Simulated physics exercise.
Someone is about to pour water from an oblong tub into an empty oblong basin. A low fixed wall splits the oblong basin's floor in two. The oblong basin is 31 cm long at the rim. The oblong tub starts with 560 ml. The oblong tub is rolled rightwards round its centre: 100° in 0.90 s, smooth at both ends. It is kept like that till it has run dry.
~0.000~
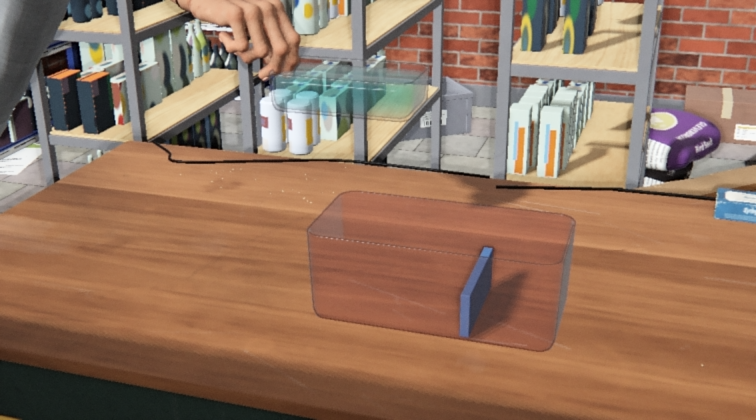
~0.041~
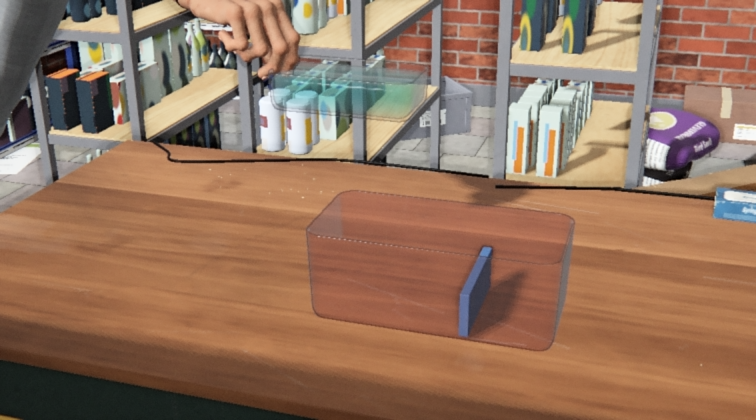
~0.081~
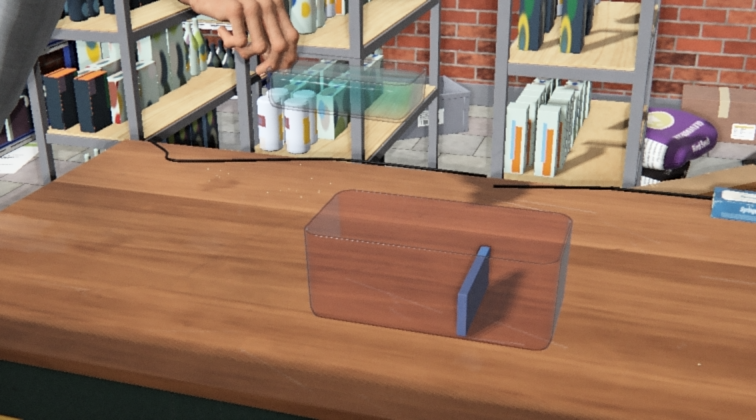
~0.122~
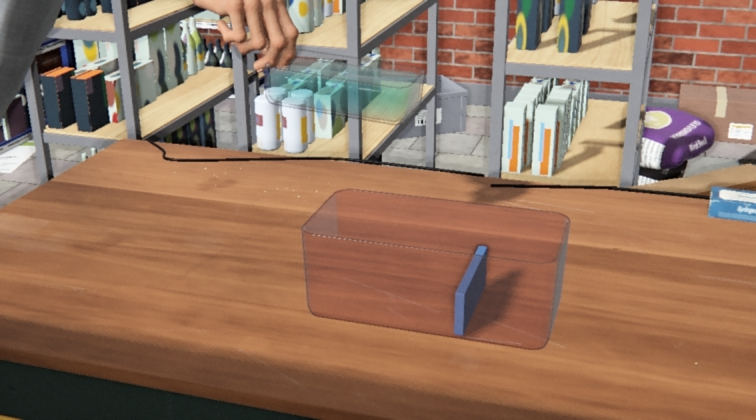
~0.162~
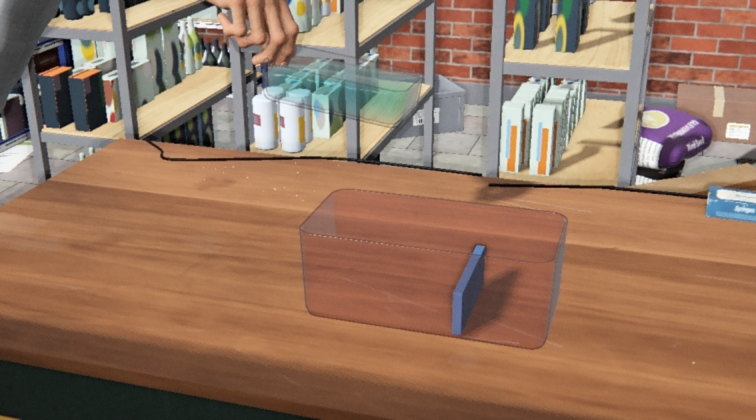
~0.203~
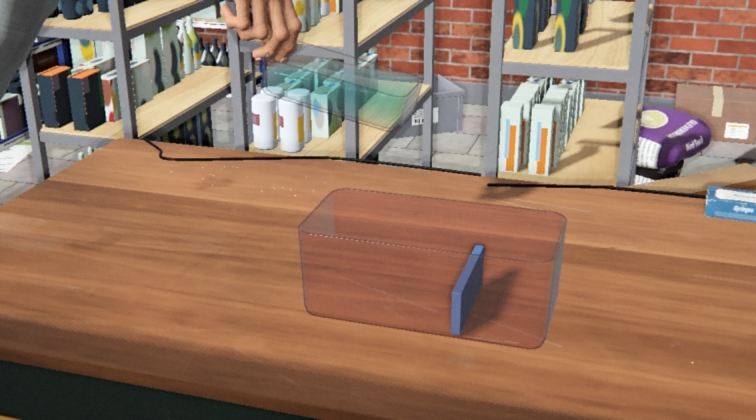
On a wooden counter before stocked shelves, a clear, reddish basin with a blue divider sat empty while, behind it, a see-through tub of greenish water below someone's hand tilted slightly to the right.
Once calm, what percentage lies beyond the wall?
About 47 per cent.
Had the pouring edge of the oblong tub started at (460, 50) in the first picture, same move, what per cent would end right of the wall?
In that case some 75 per cent.
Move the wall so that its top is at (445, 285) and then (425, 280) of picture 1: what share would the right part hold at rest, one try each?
First 65, then 75 per cent.
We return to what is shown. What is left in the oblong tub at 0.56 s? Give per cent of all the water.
About 16 per cent.
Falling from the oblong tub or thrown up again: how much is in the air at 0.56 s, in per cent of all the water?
About 60 per cent.
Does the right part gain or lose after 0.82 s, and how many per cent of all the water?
It goes down by about 1.
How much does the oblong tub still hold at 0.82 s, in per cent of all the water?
Some 1 per cent.
After 0.56 s the tilt is 69° and 15 per cent is still to pour, 10 is left of the wall and 15 right of it.
After 0.82 s the tilt is 98° and 1 per cent is still to pour, 42 is left of the wall and 48 right of it.
After 1.10 s the tilt is 100° and 0 per cent is still to pour, 44 is left of the wall and 47 right of it.
After 1.40 s the tilt is 100° and 0 per cent is still to pour, 45 is left of the wall and 47 right of it.
In the end 45 per cent lies left of the wall, 47 right of it and 8 outside.
